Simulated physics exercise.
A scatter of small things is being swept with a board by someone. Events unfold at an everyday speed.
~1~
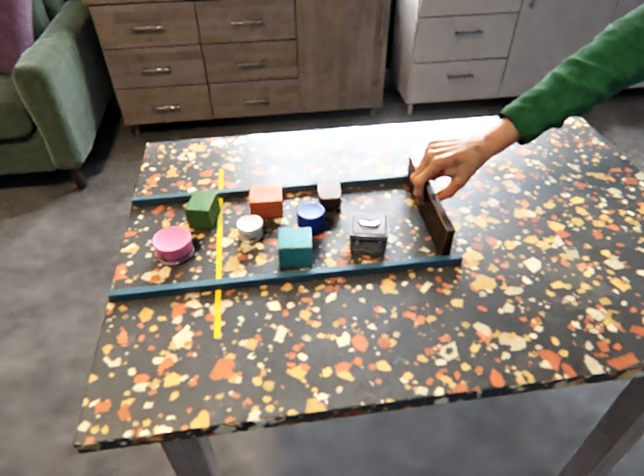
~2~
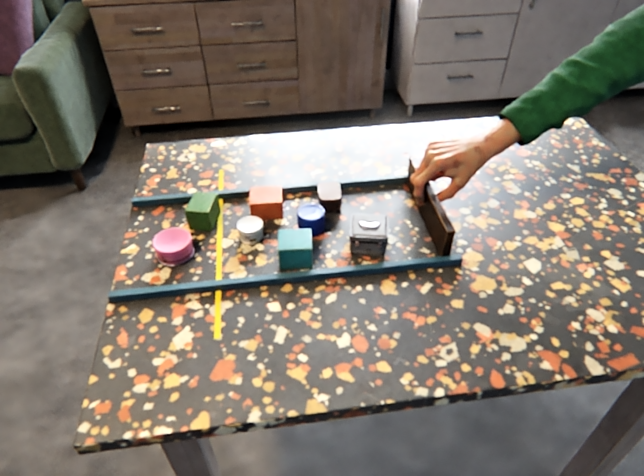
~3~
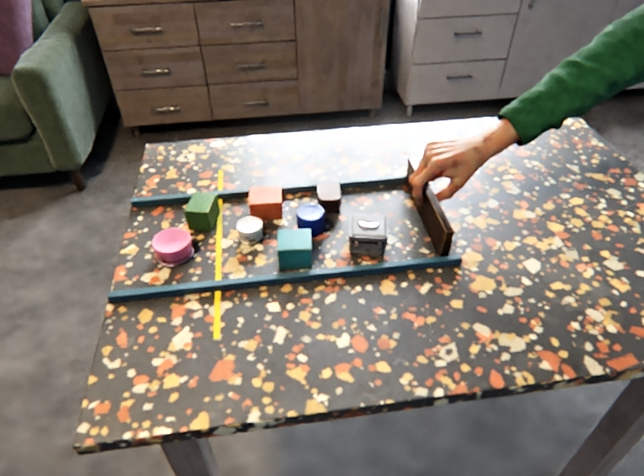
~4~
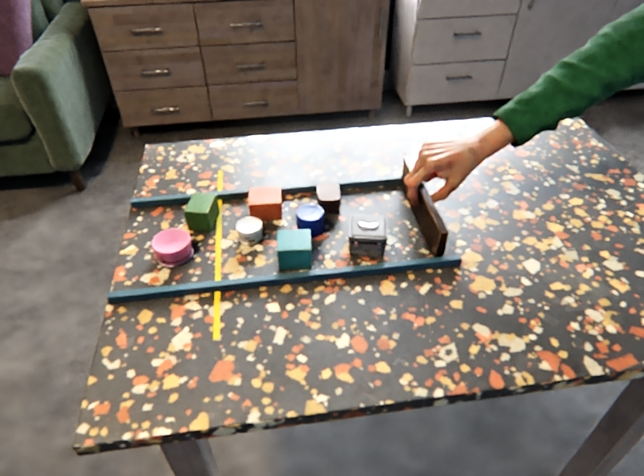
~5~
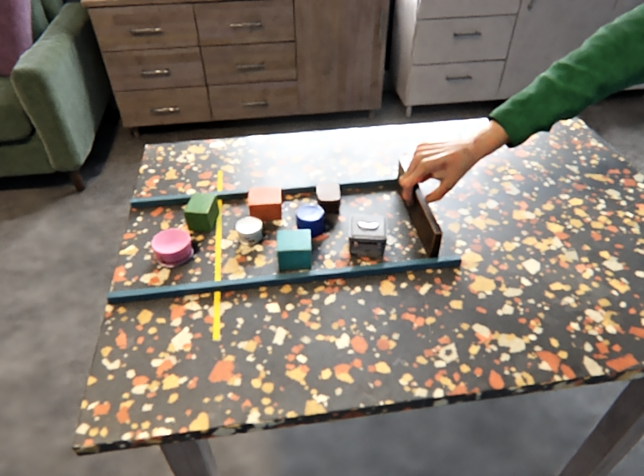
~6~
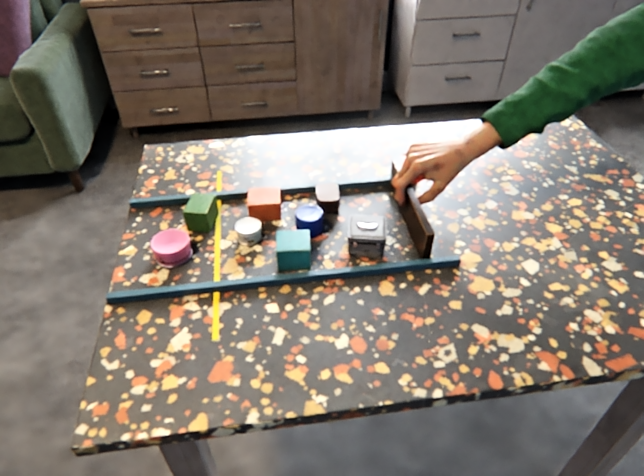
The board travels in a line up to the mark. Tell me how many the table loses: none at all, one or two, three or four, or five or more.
The table loses none at all.
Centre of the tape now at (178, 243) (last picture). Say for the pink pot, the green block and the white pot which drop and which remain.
Going one by one, the pink pot ends up off, the green block ends up off, the white pot is not lost.
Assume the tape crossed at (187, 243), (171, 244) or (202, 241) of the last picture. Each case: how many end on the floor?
In that order 1, 3 and 0.
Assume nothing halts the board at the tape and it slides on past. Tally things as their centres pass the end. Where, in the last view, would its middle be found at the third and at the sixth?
The first puts it near (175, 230), the next near (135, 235).
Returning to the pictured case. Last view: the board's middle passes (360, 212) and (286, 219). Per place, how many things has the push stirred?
So 1, and at the other place 6.
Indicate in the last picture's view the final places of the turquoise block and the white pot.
The first ends close to (158, 266), the second close to (177, 238).
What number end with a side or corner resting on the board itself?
All in all, 3.
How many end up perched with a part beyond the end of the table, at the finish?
That comes to 0 of them.
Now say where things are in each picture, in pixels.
The first frame shows pink pot (174, 245); green block (203, 210); white pot (251, 229); board (428, 204); tape (220, 237).
The second frame shows green block (203, 211); board (428, 204).
The third frame shows white pot (250, 231); orange block (266, 203).
The fourth frame shows pink pot (173, 248); grey case (368, 235).
The fifth frame shows green block (202, 212); brown case (328, 198).
The sixth frame shows pink pot (172, 248); green block (201, 212); white pot (249, 232); board (410, 207); tape (218, 239).
Soon after, none off yet; pink pot at rest near (172, 248); green block at rest near (201, 212); white pot at rest near (249, 232).
After that, none off yet; pink pot moving near (166, 247); green block displaced about its own width near (179, 215); white pot displaced about its own width near (208, 236).
In the end, the number that fall off is zero.
